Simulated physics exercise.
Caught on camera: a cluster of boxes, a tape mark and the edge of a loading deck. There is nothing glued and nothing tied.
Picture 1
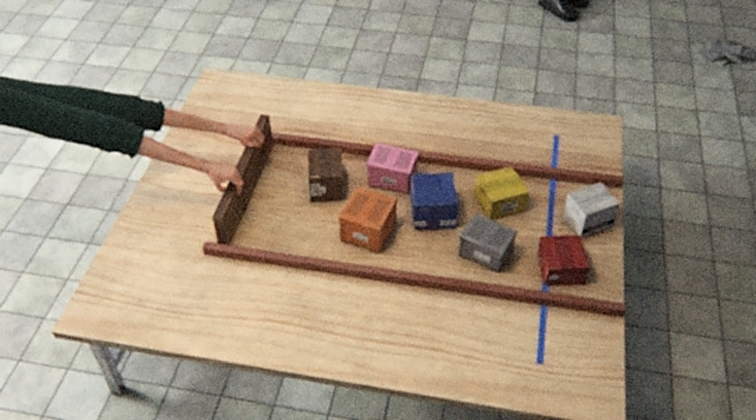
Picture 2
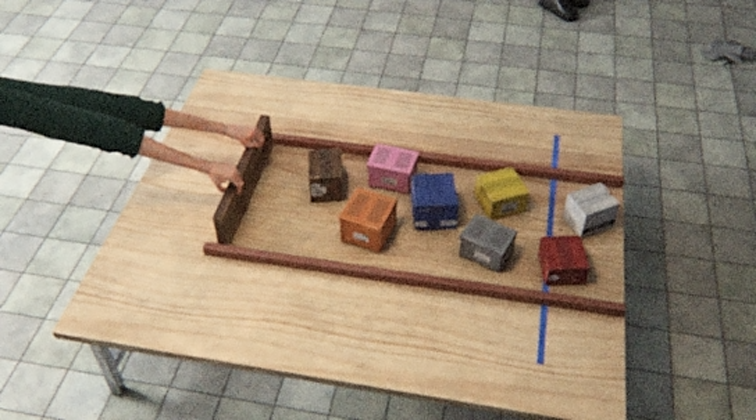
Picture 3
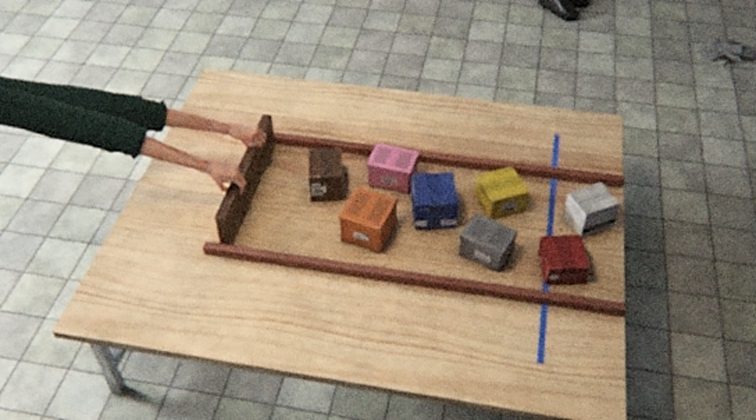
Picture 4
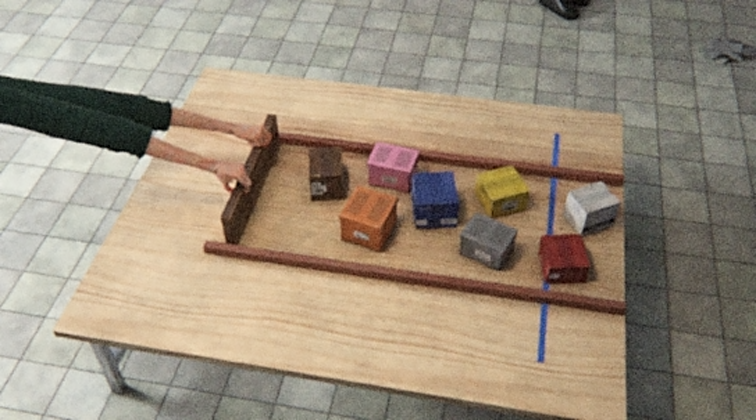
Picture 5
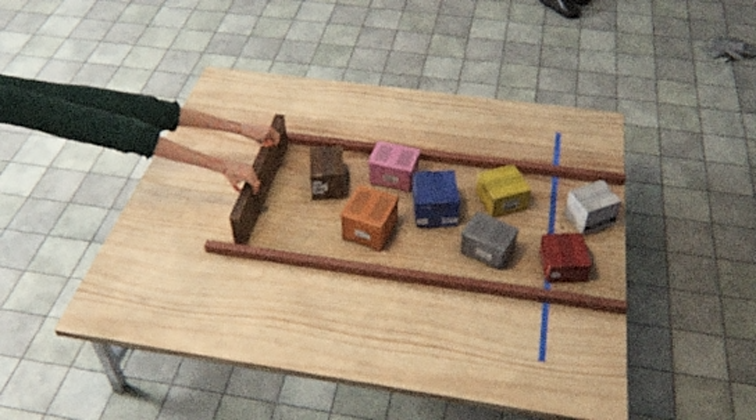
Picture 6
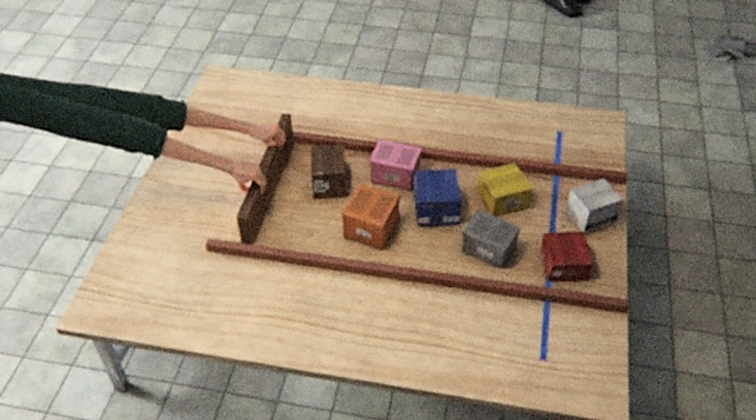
On a wooden table, two hands slide a plank slightly right toward scattered colored boxes.
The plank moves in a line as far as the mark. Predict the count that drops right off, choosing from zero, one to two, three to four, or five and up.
The count is three to four.
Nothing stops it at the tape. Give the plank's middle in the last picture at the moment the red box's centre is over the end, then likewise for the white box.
Roughly (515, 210); for the second one, roughly (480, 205).
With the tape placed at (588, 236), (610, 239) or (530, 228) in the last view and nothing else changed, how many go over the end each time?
Counts per try: 6; 8; 3.
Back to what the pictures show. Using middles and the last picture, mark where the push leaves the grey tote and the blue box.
Approximately (623, 262) for one, approximately (620, 221) for the other.
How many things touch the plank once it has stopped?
2.
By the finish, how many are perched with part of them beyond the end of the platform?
Answer: 3.
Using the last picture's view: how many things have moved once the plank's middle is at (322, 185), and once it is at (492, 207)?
First 1, then 8.
Early on, none off yet; white box at rest near (594, 207); red box at rest near (566, 256); yellow box at rest near (504, 190).
A while later, none off yet; white box at rest near (594, 207); red box at rest near (566, 256); yellow box travelled a little near (527, 194).
Further along, none off yet; white box leaning well over near (649, 216); red box travelled about its own width near (608, 257); yellow box travelled well along near (599, 204).
Finally, the number that fall off is three or four; lost, yellow box, red box and white box.
